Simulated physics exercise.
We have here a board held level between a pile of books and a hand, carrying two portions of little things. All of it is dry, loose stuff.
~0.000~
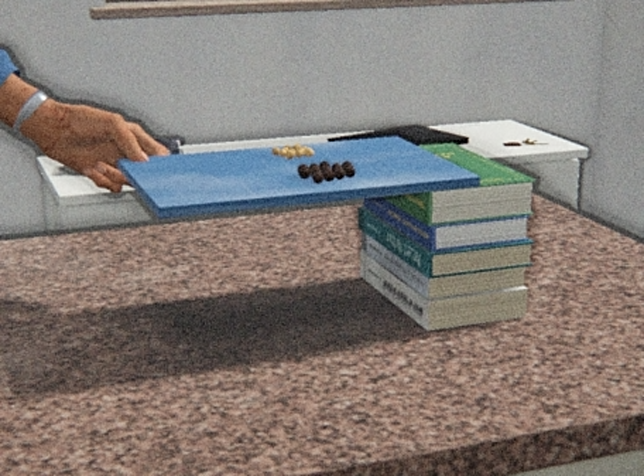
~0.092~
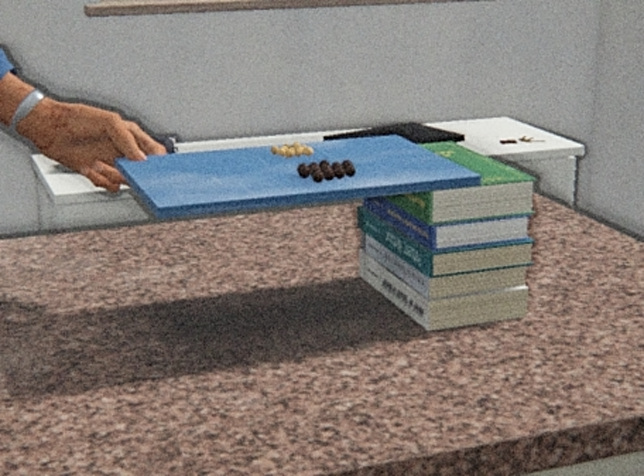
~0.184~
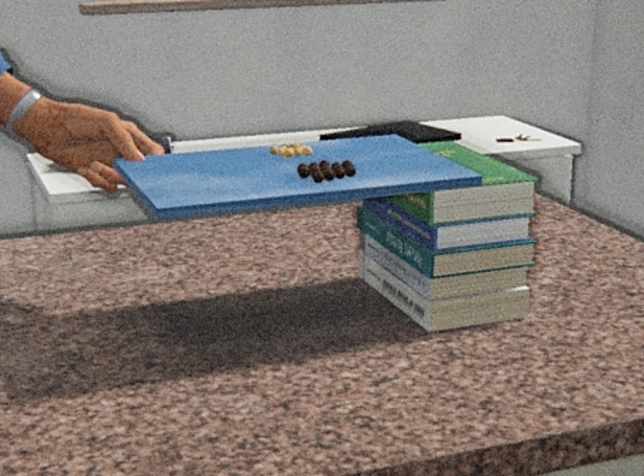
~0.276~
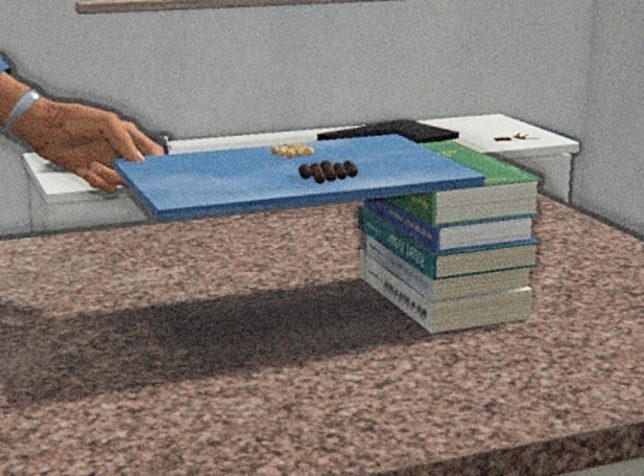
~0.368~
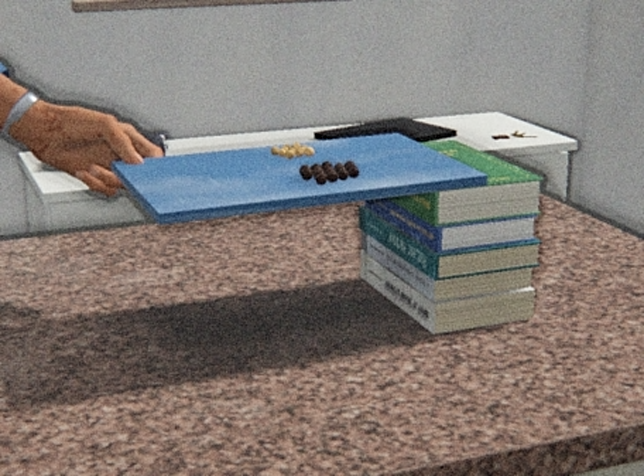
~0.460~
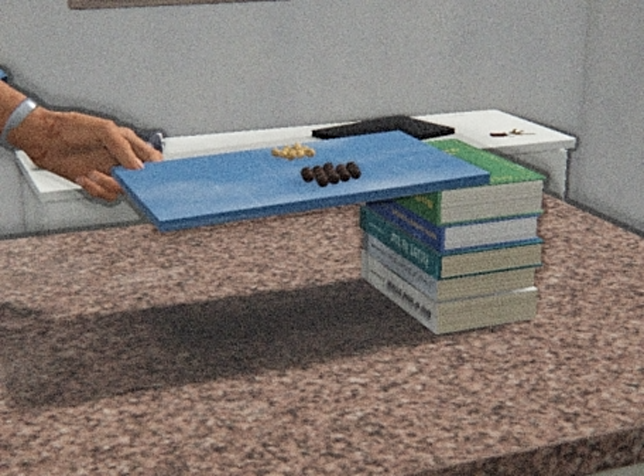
Hand holding one end of a blue board resting on stacked books, lowering it very slightly while two small piles stay put.
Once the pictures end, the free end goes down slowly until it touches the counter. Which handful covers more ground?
It's the nearer one that ends up farther out.
Around 1.05 s, board sloping at 20°; front handful all still on the board; back handful all still on the board.
Around 1.56 s, board sloping at 33°; front handful mostly less than half a board's length out; back handful mostly less than half a board's length out.
Around 2.00 s, board resting at 33°; front handful mostly up to a board's length out; back handful mostly less than half a board's length out.
Finally (3.5 s), board resting at 33°; front handful mostly up to a board's length out, about a quarter gone off the counter; back handful mostly less than half a board's length out; the front handful has gone farther.
